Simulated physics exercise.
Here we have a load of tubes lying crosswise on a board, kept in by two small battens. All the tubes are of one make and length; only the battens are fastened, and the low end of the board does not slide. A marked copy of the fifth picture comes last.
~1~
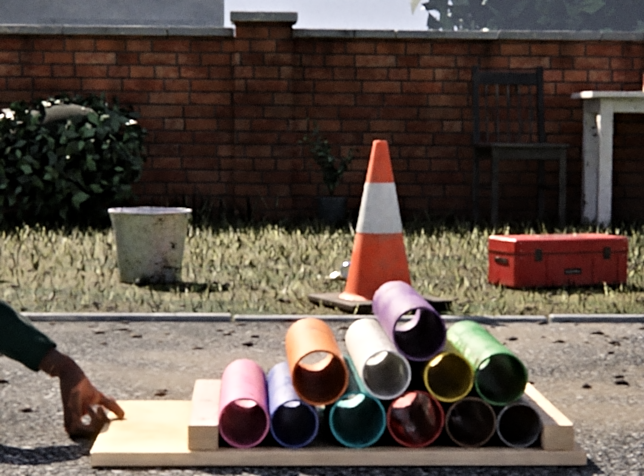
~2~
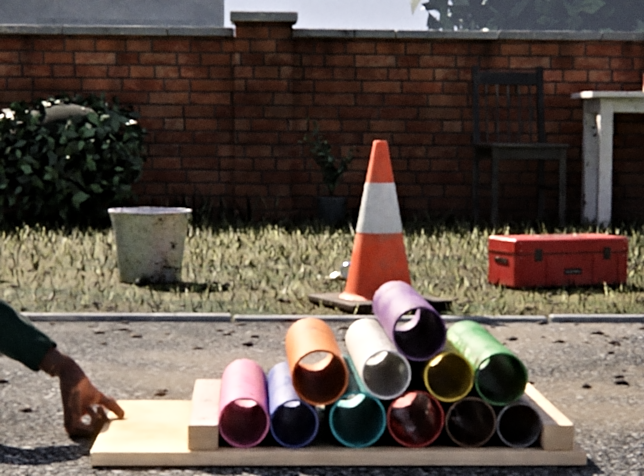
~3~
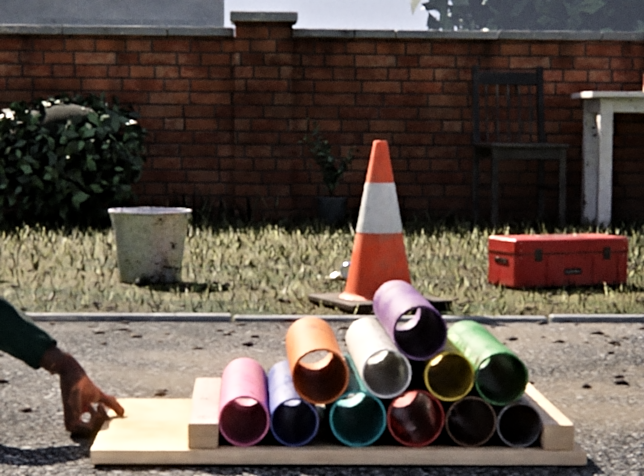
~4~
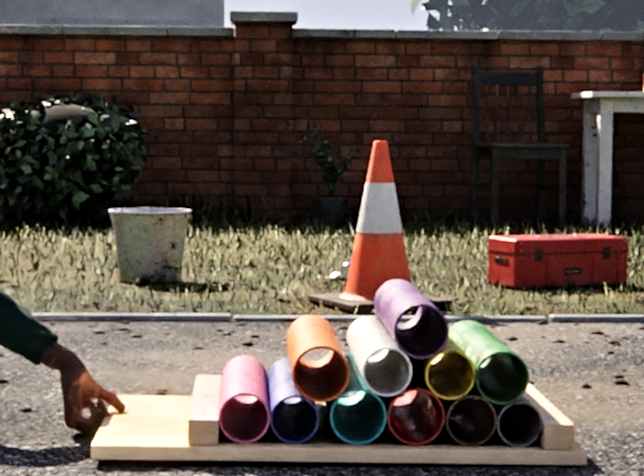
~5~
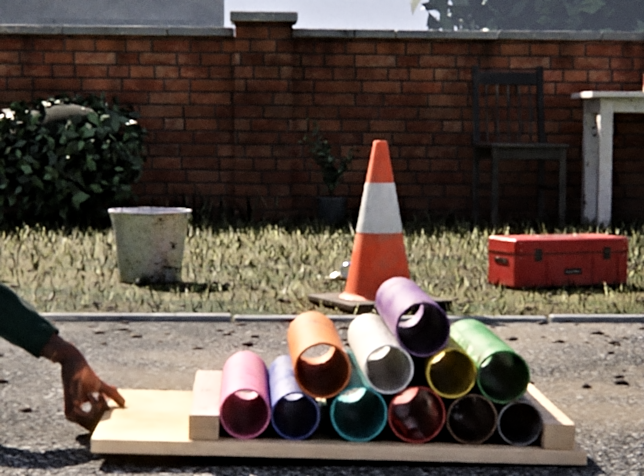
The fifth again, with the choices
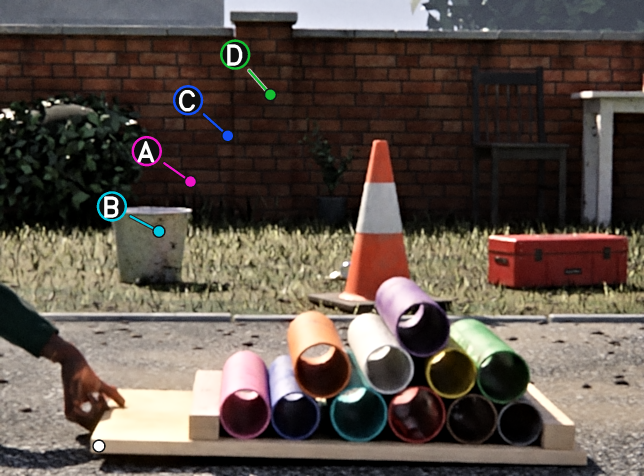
A hand at the left slowly raised that end of a wooden board very slightly, and the stacked colourful tubes on it shifted only a touch with it, keeping their places in the pile.
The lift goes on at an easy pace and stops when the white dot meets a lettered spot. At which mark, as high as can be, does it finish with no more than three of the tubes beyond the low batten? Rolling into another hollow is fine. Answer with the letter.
The highest mark that will do is B.
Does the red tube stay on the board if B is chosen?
The red tube: Yes.
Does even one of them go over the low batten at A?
Yes.
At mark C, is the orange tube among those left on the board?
No.
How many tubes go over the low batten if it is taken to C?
The count is five.
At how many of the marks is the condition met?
The number is one.
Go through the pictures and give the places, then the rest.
The first frame shows yellow tube (449, 376); green tube (501, 379).
The second frame shows green tube (501, 379); orange tube (320, 377).
The third frame shows board (333, 418); pink tube (244, 420); blue tube (294, 422); red tube (415, 418).
The fourth frame shows board (333, 416); pink tube (244, 417); blue tube (295, 420).
The fifth frame shows board (334, 413); pink tube (245, 413); blue tube (295, 416).
On the marked copy, A at (190, 181); B at (159, 231); C at (228, 136); D at (271, 95); the white dot at (99, 446).
Following B. Soon after the start, board at 16°.
Later, board at 28°.
In the end, board at 28°, three over the low batten (yellow, green, purple).
As for the rest, A four over the low batten (yellow, green, white, purple); C five over the low batten; D five over the low batten.
